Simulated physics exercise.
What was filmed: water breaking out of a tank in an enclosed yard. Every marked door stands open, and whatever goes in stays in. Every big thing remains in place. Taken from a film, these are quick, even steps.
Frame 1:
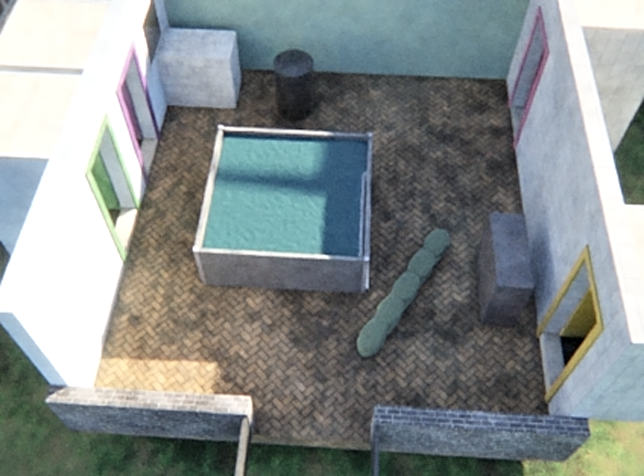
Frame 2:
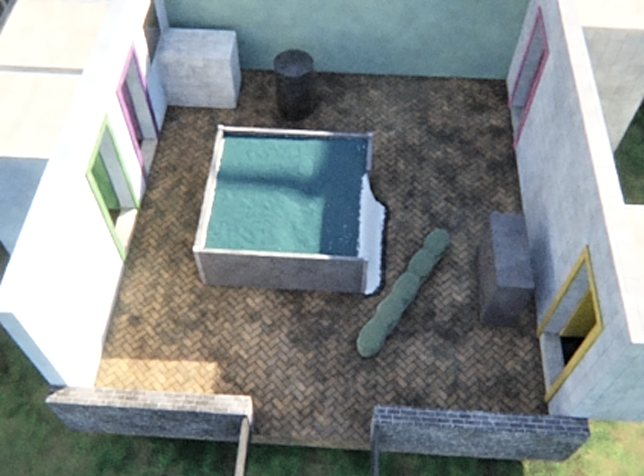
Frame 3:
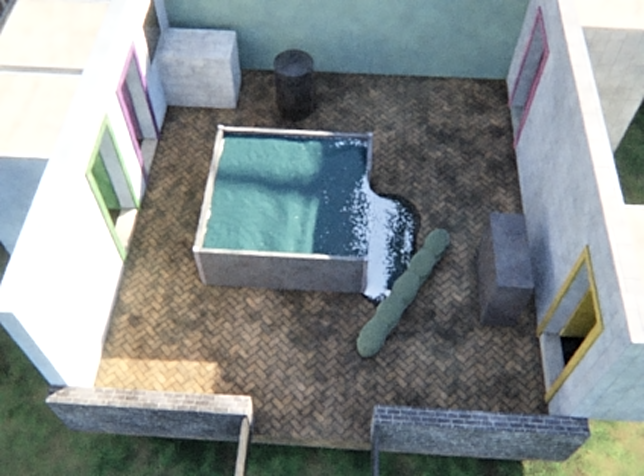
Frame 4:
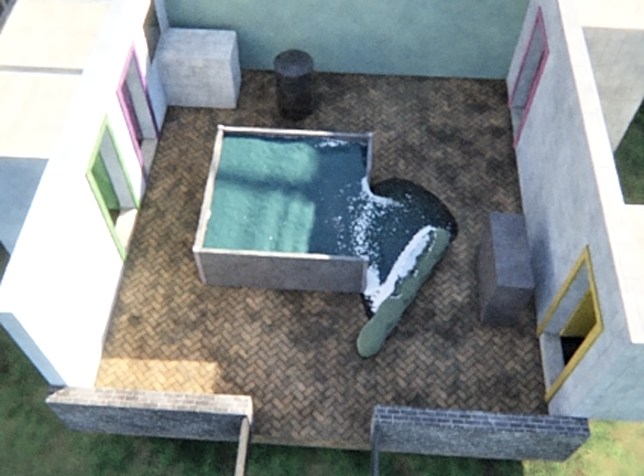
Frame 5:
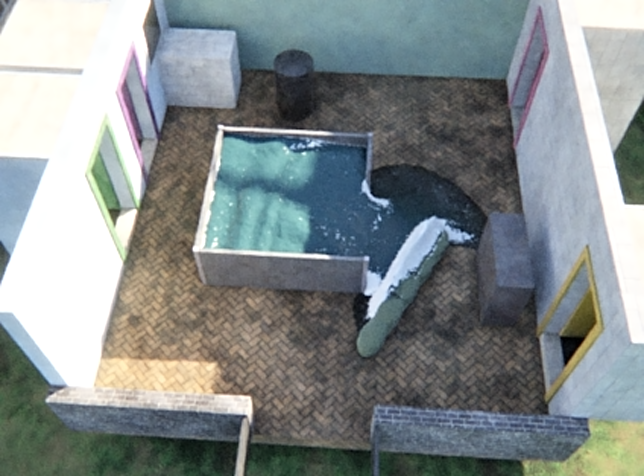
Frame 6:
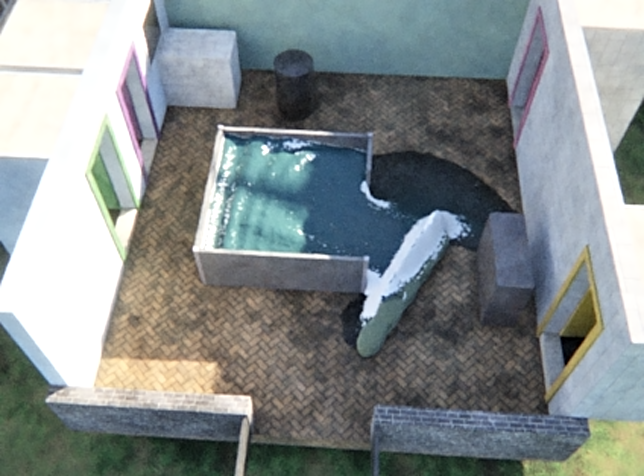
At the start, an open tank of still water stands whole in a walled, brick-paved yard. Water then breaks out through its right side and pours across the paving to a low green hedge. It foams along the hedge and spreads around its upper end, reaching the grey block at right.
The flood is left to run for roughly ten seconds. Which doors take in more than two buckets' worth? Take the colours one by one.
In order: The yellow door does not exceed two buckets. The green door does not exceed two buckets. The pink door exceeds two buckets. The purple door exceeds two buckets.
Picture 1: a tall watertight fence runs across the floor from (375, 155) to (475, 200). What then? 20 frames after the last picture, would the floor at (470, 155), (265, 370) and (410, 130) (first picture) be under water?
Taking the three spots in turn, they are inundated, inundated and inundated.
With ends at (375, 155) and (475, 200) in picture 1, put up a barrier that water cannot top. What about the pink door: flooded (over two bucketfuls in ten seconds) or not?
Pink door: Undershoots.
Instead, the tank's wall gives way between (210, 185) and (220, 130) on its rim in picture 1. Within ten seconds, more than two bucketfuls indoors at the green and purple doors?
The green door ends up above, while the purple door ends up above.
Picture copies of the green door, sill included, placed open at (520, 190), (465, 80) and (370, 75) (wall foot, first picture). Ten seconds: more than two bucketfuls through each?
Log: Door one is above the limit; door two is above the limit; door three is below the limit.
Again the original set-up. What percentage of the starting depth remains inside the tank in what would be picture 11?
My figure is about 66 in a hundred.
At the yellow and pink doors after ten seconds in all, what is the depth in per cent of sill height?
Respectively about 20 and 110 per cent.
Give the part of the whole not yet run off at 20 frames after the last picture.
My estimate is some 96 percent.
A moment on, water covers 30 % of the floor; the yellow door not reached, the green door not reached, the pink door wet at the sill, nothing in, the purple door not reached.
Next, water covers 60 % of the floor; the yellow door wet at the sill, nothing in, the green door not reached, the pink door under two buckets in, the purple door not reached.
Then, water covers 70 % of the floor; the yellow door wet at the sill, nothing in, the green door not reached, the pink door over two buckets in, the purple door not reached.
Later, water covers 90 % of the floor; the yellow door wet at the sill, nothing in, the green door wet at the sill, nothing in, the pink door far over two buckets in, the purple door wet at the sill, nothing in.
In the end, water covers 95 % of the floor; the yellow door wet at the sill, nothing in, the green door wet at the sill, nothing in, the pink door far over two buckets in, the purple door far over two buckets in.
